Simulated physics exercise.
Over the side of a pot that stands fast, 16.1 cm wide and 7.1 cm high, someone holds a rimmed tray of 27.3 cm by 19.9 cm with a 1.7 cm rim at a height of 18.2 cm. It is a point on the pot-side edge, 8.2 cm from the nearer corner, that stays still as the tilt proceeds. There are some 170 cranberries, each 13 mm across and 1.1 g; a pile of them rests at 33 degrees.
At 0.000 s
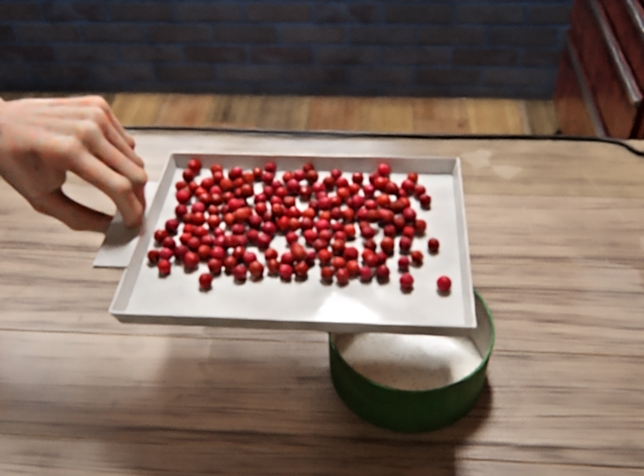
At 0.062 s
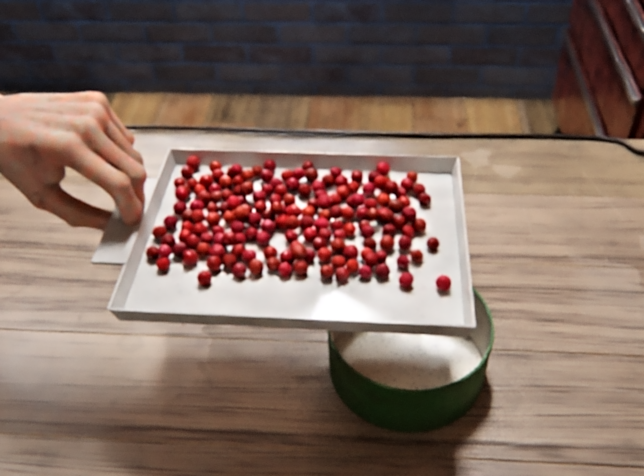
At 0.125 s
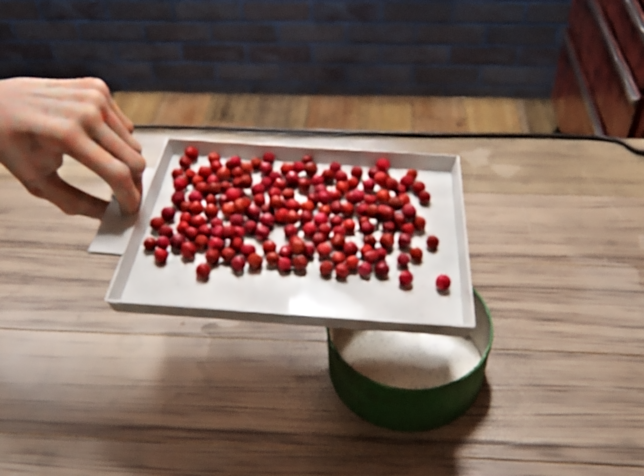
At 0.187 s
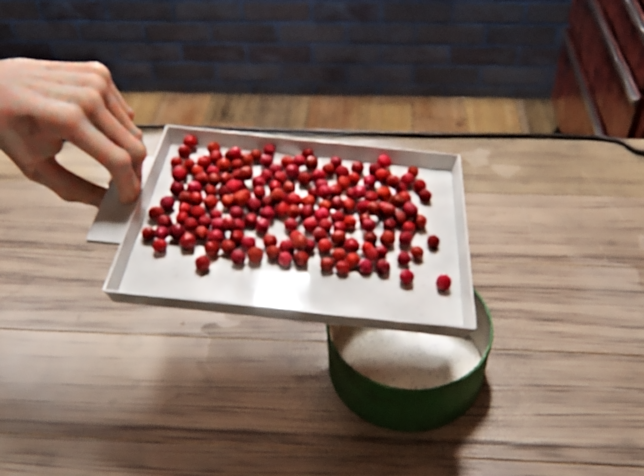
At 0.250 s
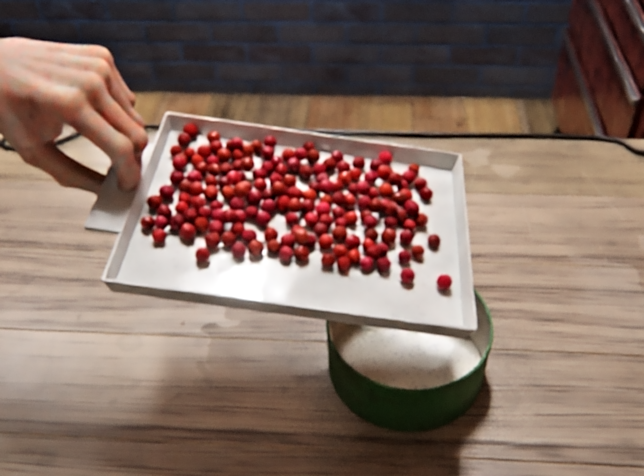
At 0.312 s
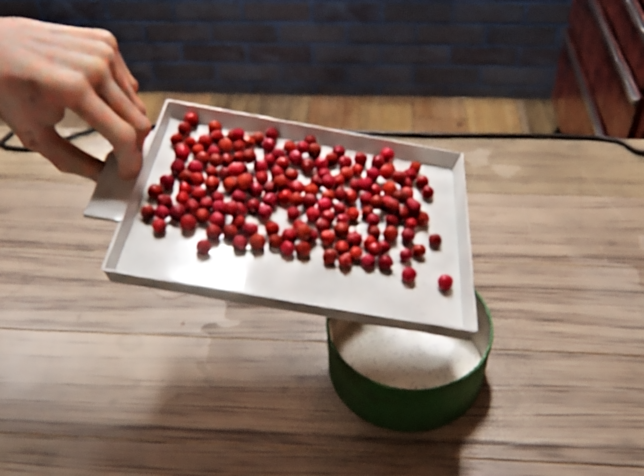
A hand at the left lifts the near end of a white rimmed tray scattered with red cranberries, slowly tilting it down toward the right while the berries keep their places on it. The tray's right end rests over a round green pot with pale contents, on a wooden tabletop before a dark blue brick wall. The view, from slightly above, stays still throughout.
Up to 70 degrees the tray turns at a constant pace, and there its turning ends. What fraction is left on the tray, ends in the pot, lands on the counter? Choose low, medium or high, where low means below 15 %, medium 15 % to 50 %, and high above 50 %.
Shares - left on the tray: High, pot: Low, counter: Low.
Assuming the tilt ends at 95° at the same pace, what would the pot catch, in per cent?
Estimated share: About 0 %.
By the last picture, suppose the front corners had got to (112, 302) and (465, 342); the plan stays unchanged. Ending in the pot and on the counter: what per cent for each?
You'd end with pot at 0 and counter at 5.
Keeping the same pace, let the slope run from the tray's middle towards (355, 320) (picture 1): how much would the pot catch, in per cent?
The share would be about 0 percent.
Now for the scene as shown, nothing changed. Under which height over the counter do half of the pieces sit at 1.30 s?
The halfway mark sits at about 24 cm.
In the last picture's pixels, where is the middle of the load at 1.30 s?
Around (429, 202).
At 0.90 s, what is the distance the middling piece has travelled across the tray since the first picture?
Around 8 centimetres.
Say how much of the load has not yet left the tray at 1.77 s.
Roughly 95 percent of the load, I'd say.
After 0.90 s, tilt 39 degrees; the tray holds 100 %, the pot 0 %.
Then, at 1.30 s, tilt 58 degrees; the tray holds 100 %, the pot 0 %.
After 1.77 s, tilt 70 degrees; the tray holds 95 %, the pot 0 %.
By 2.1 s all is still; tray 95 %, pot 0 %, counter 5 %.
